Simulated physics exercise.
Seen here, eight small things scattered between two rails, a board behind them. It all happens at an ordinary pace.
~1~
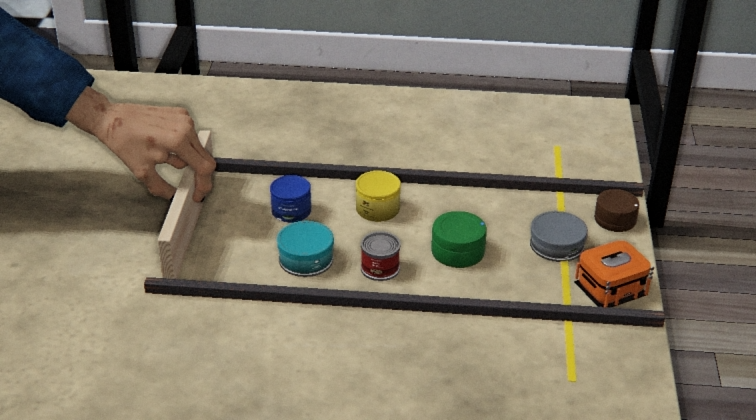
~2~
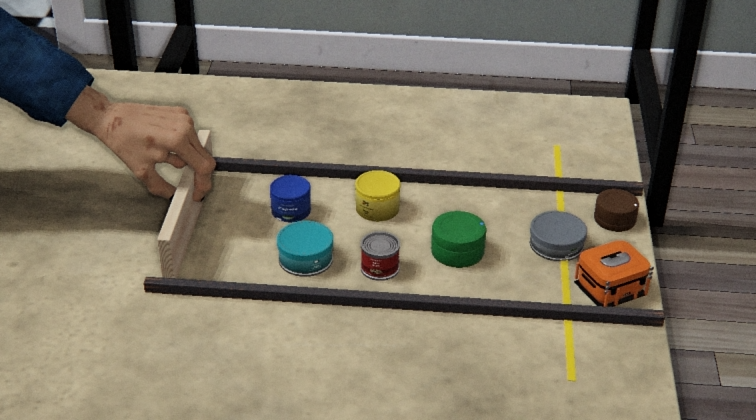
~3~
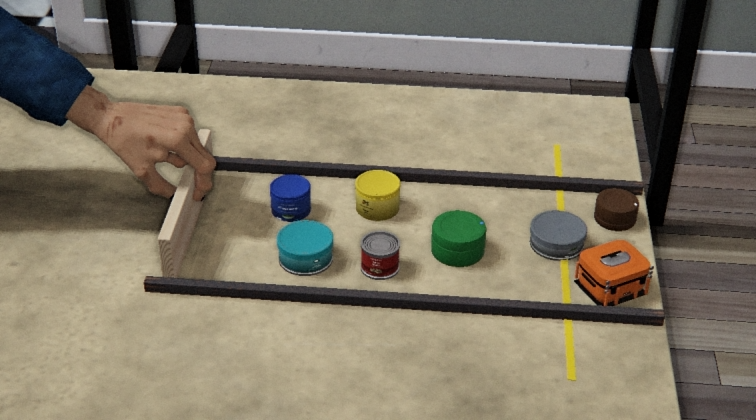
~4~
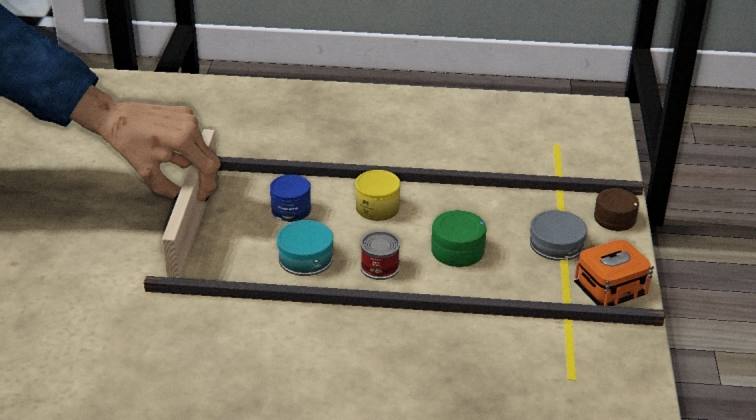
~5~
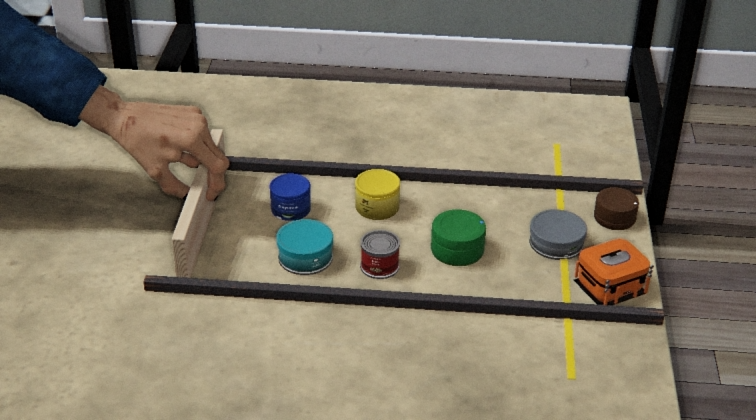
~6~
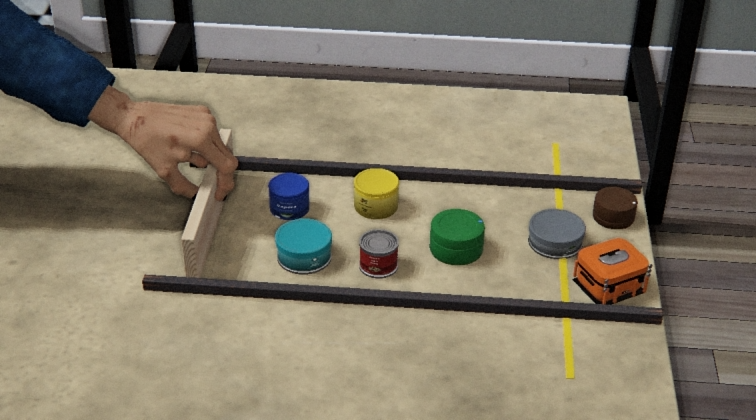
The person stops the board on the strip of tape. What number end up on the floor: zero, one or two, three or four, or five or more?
Outcome: The number that fall off is one or two.
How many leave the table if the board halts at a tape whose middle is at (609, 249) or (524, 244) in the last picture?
It would be 5 and 0.
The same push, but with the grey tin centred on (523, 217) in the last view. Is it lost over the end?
It holds on.
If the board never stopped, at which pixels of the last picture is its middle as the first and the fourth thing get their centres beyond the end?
First at (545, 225), next at (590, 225).
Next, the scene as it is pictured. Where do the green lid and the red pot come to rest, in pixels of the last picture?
First (613, 241), then (638, 291).
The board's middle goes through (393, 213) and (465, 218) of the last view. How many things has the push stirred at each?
By then 5, and 6.
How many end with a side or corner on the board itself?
The number is 3.
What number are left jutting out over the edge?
0 of them.
A little later, none off yet; brown lid at rest near (615, 208); orange case at rest near (611, 272); grey tin at rest near (556, 234).
When it is over, the number that fall off is one or two; down, grey tin and orange case.
